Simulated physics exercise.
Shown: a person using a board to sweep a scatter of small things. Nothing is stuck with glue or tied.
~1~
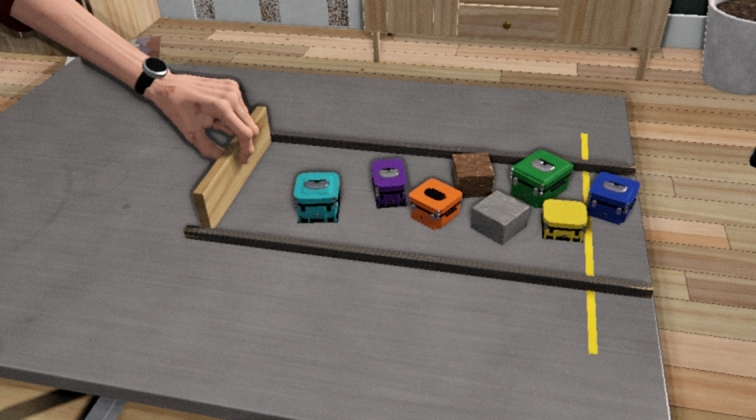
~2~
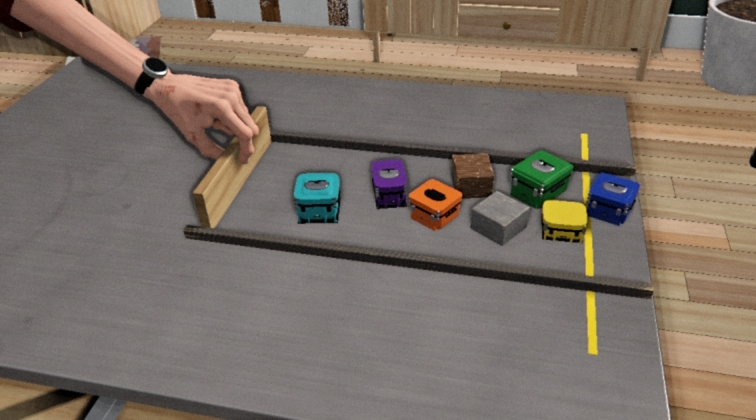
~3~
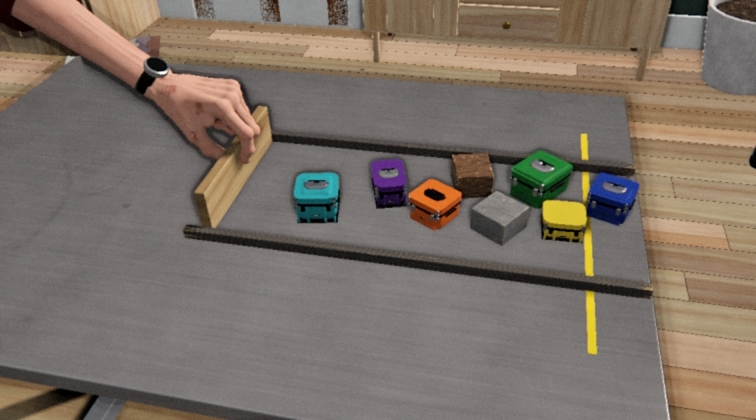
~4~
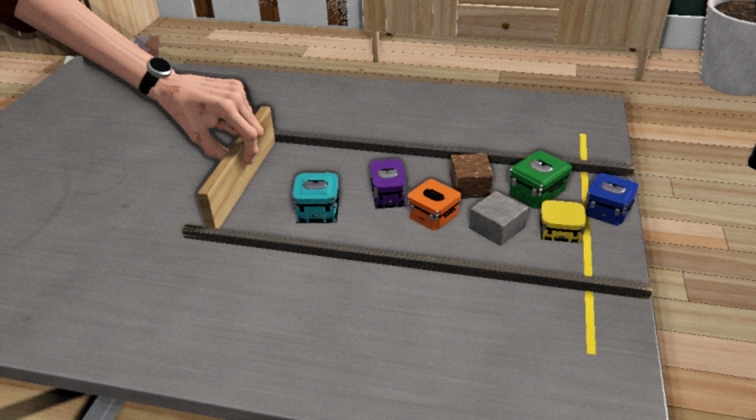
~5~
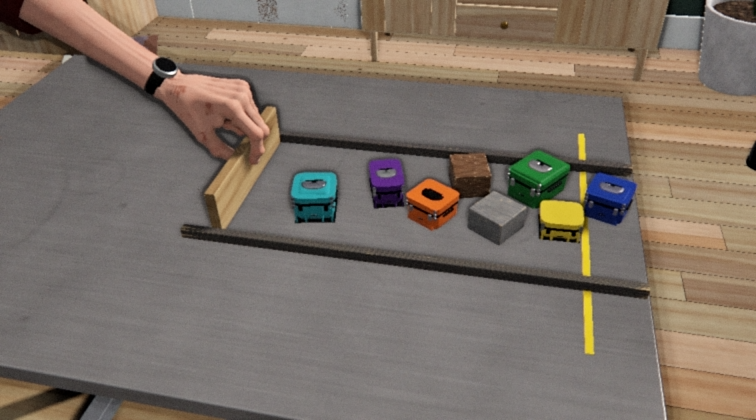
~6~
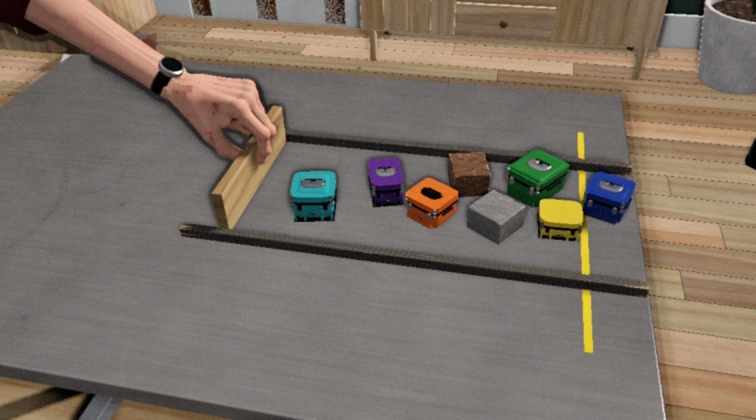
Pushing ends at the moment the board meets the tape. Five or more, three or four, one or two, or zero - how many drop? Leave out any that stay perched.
The push is going to clear five or more off the end.
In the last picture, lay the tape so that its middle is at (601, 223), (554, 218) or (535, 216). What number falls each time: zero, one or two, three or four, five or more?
One after another: Five or over, three or four, one or two.
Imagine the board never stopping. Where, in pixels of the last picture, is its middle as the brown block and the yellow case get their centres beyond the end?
The middle is at (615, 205) when it's the brown block, and at (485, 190) when it's the yellow case.
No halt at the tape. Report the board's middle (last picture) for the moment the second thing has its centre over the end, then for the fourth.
Around (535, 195); afterwards around (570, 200).
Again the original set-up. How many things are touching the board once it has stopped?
It's 3.
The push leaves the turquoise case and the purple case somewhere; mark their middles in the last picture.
Roughly (610, 234), and the other roughly (615, 205).
Early on, none off yet; blue case at rest near (608, 198); yellow case at rest near (559, 220); green case at rest near (537, 179).
A while later, none off yet; blue case at rest near (608, 198); yellow case travelled about its own width near (591, 226); green case at rest near (537, 179).
Further along, one off so far; blue case travelled about its own width near (635, 206); yellow case in the air; green case travelled about its own width near (600, 185).
Finally, the number that fall off is five or more; lost, orange case, grey block, green case, yellow case and blue case.
